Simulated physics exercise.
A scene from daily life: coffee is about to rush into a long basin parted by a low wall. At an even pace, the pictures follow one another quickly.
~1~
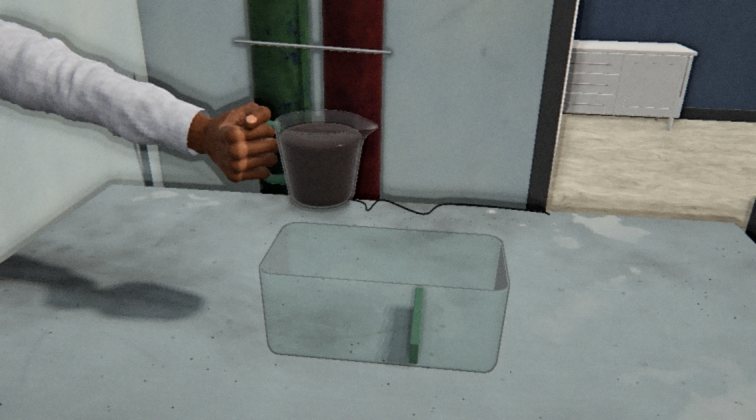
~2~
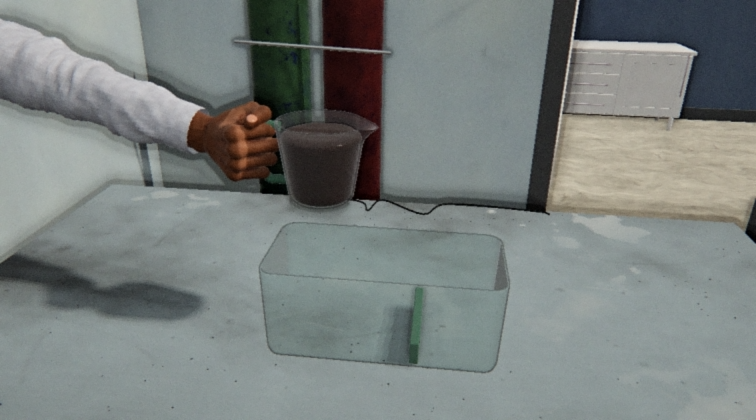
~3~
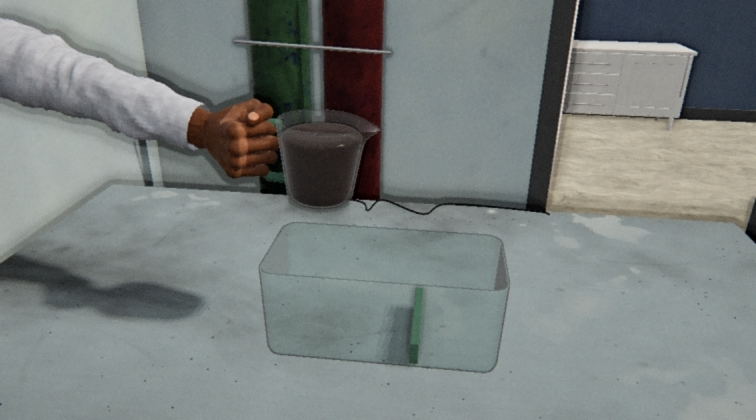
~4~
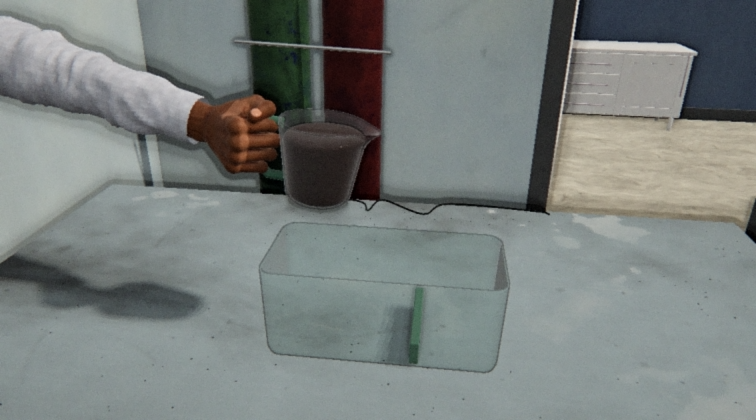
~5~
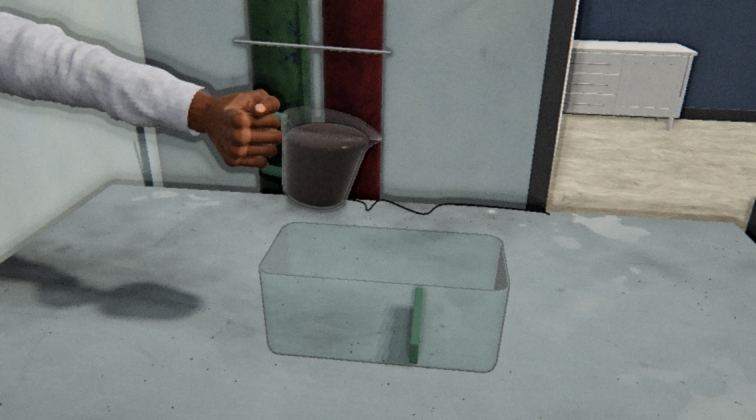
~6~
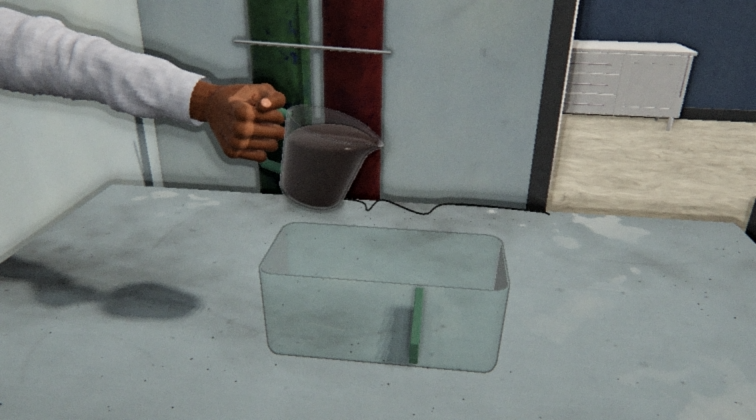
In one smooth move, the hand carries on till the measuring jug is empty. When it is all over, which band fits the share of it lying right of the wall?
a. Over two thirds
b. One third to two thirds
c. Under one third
Answer: B.
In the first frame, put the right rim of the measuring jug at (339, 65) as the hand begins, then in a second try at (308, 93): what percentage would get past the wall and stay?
10 and 15 in a hundred.
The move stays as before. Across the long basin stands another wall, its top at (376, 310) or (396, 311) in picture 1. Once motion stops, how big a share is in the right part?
About 90 per cent on the first try, and 75 per cent on the second.
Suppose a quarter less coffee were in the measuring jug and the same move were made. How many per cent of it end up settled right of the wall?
30 per cent.
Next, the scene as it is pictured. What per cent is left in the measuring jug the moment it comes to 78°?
Around 60 in a hundred has not poured out yet.
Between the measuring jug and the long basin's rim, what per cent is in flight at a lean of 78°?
Around 25 percent.
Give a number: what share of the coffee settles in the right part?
45 %.
A moment on, the measuring jug is tipped on its side and 58 per cent is still to pour, 3 is left of the wall and 15 right of it.
Next, the measuring jug is tipped right over and 6 per cent is still to pour, 40 is left of the wall and 46 right of it.
Then the measuring jug is tipped right over and 0 per cent is still to pour, 53 is left of the wall and 46 right of it.
Later the measuring jug is tipped right over and 0 per cent is still to pour, 53 is left of the wall and 46 right of it.
In the end 53 per cent lies left of the wall, 46 right of it and 1 outside.
